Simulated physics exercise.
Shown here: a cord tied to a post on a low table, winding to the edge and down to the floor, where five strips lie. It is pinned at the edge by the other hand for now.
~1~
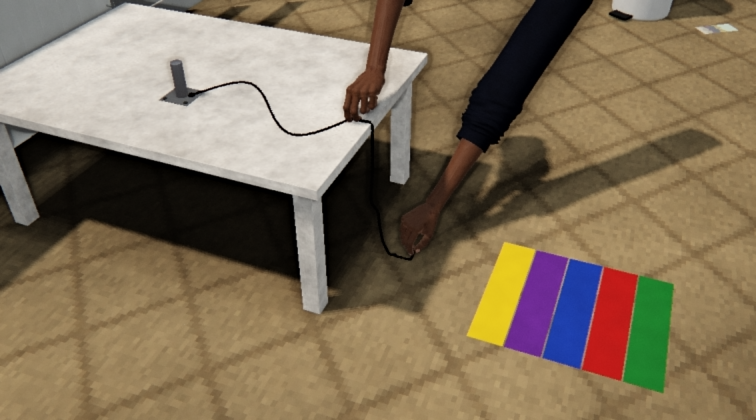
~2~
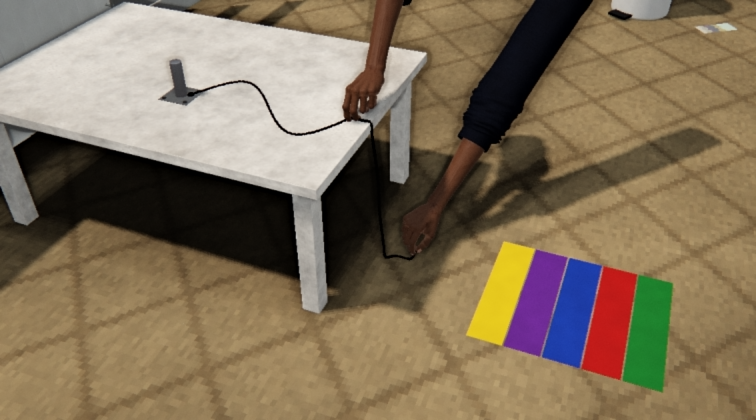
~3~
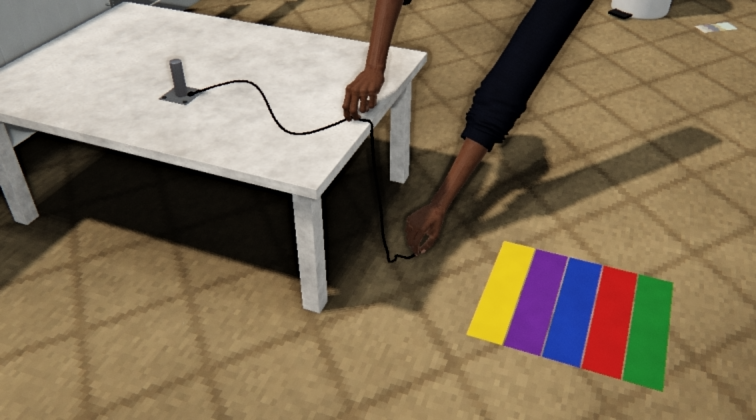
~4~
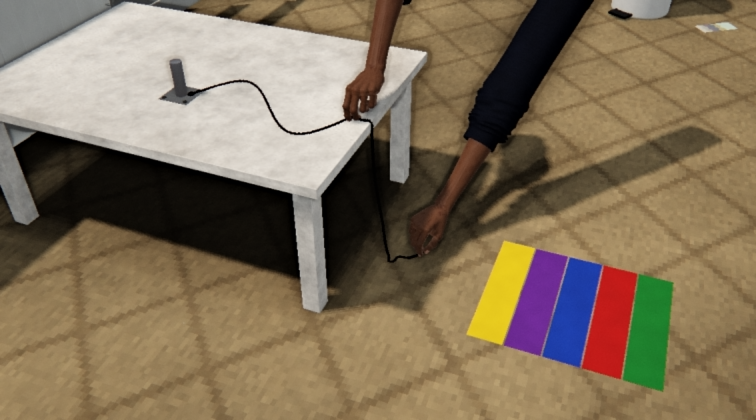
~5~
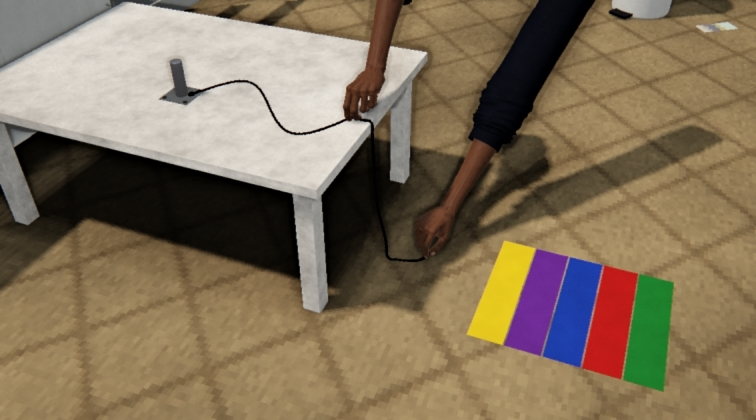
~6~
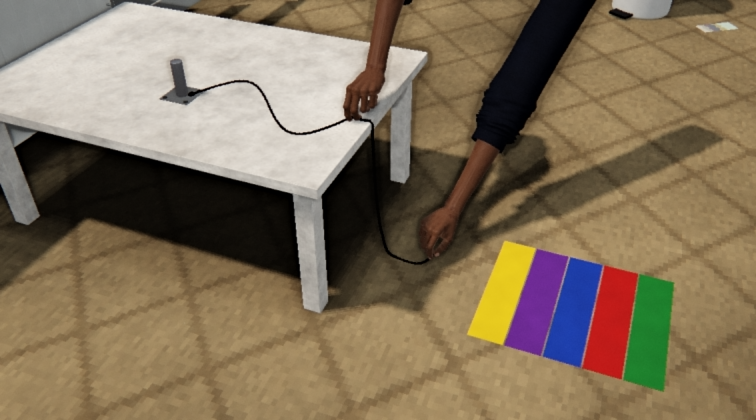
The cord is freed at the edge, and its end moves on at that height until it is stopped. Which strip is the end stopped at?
Stopped at red.
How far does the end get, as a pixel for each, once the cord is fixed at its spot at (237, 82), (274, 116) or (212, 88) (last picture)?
(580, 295), (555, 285), (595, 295).
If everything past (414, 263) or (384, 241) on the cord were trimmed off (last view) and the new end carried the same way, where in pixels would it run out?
Around (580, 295) for the first cut and around (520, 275) for the second.
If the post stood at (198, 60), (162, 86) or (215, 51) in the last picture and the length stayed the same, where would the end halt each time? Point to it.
The three places are (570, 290), (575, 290) and (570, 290), in that order.
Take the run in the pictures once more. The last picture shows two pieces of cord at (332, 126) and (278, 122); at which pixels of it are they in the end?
In that view they sit near (397, 149) and near (335, 122).
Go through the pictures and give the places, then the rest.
The first frame shows end (414, 251); yellow (492, 322); purple (528, 332); blue (566, 343); red (605, 354); green (646, 366).
The second frame shows end (416, 251); cord through (221, 85) (266, 101) (294, 134) (364, 121) (378, 185) (383, 244).
The third frame shows end (419, 251).
The fourth frame shows end (423, 252); cord through (221, 85) (266, 100) (294, 134) (364, 120) (376, 184) (385, 243).
The fifth frame shows end (429, 254).
The sixth frame shows end (433, 255); cord through (222, 85) (266, 100) (295, 134) (364, 120) (375, 184) (384, 243).
Early on, end near (548, 284); over purple.
Midway, end near (587, 295); over blue.
At the end of the slack, end near (612, 301); over red. The red one.
